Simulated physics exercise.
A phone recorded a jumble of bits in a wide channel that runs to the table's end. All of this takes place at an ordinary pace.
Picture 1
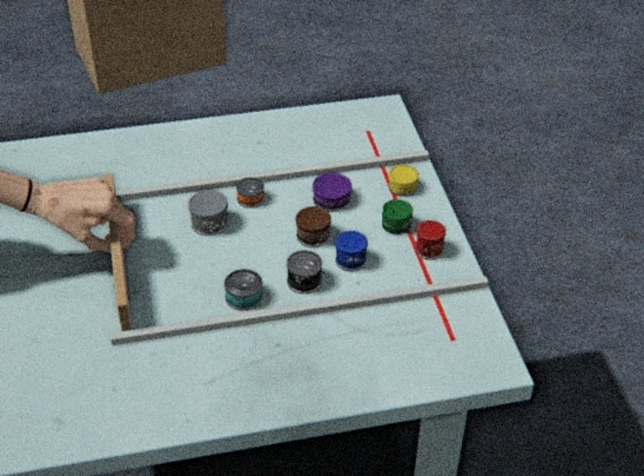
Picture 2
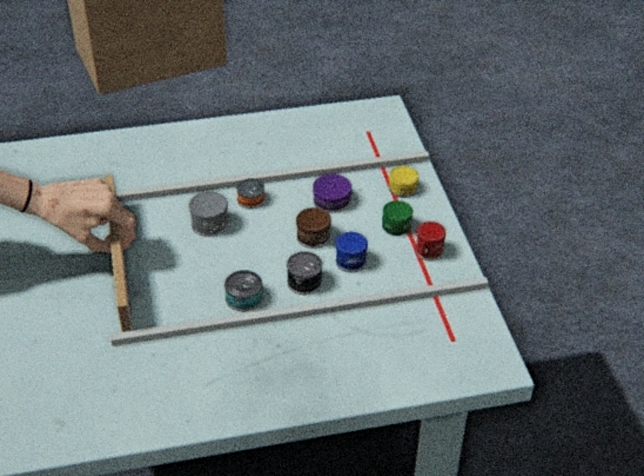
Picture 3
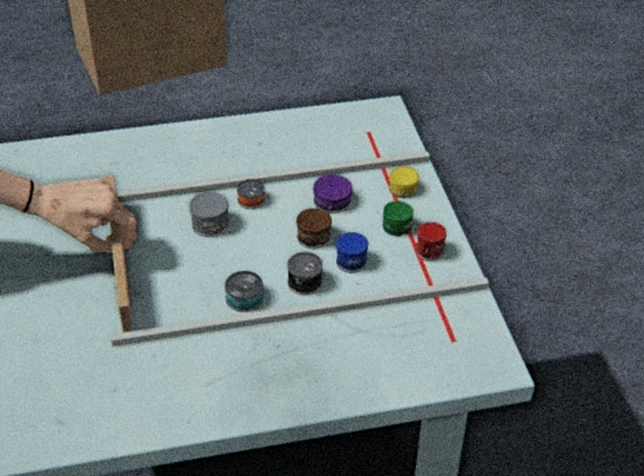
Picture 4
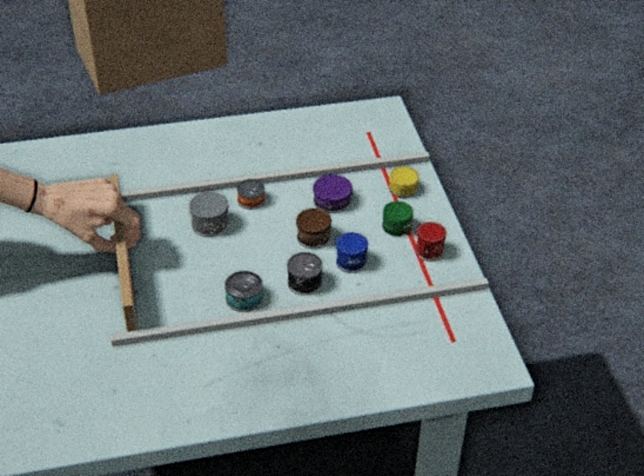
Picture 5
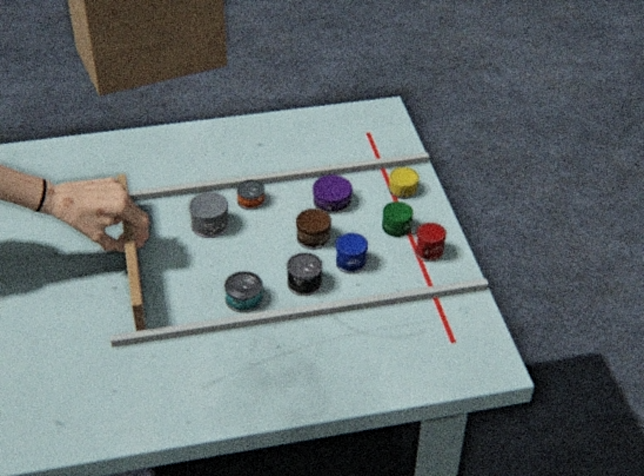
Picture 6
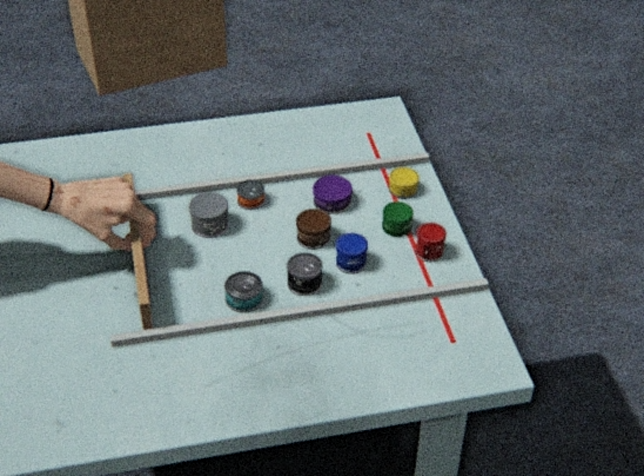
We see a hand holding a wooden board upright at the left of a railed channel on a pale table, sliding it slowly a short way right, while the colourful tins scattered between the rails and near the red line stay still.
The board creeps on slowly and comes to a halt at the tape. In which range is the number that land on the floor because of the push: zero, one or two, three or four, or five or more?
In the range one or two.
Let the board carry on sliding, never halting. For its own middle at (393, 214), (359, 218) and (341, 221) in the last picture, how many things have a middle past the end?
Per position: 1 / 0 / 0.
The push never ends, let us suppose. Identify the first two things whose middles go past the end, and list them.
That would be the yellow tin first and then the red tin.
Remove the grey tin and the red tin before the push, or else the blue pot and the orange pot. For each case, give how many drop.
Result: 0 in the first case, with 1 in the second.
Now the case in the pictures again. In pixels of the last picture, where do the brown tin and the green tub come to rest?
One ends up near (421, 211) and the other near (449, 203).
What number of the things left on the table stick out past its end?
I'd put it at 3.
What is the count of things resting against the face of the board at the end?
4.
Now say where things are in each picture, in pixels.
Yellow tin (403, 181); red tin (430, 240); green tub (397, 217); board (117, 250); tape (406, 224), in the first frame.
Red tin (430, 241); purple pot (332, 193), in the second frame.
Green tub (398, 219); brown tin (314, 228), in the third frame.
Yellow tin (404, 183); orange pot (251, 194), in the fourth frame.
Red tin (431, 243); board (131, 250), in the fifth frame.
Yellow tin (404, 183); red tin (431, 243); green tub (398, 220); board (137, 249); tape (406, 226), in the sixth frame.
Soon after, none off yet; yellow tin at rest near (404, 183); red tin at rest near (431, 243); green tub at rest near (398, 220).
Then, none off yet; yellow tin moved about its own width near (425, 178); red tin moved a little near (440, 239); green tub moved a little near (406, 214).
By the end, the number that fall off is one or two; fallen, red tin and yellow tin.
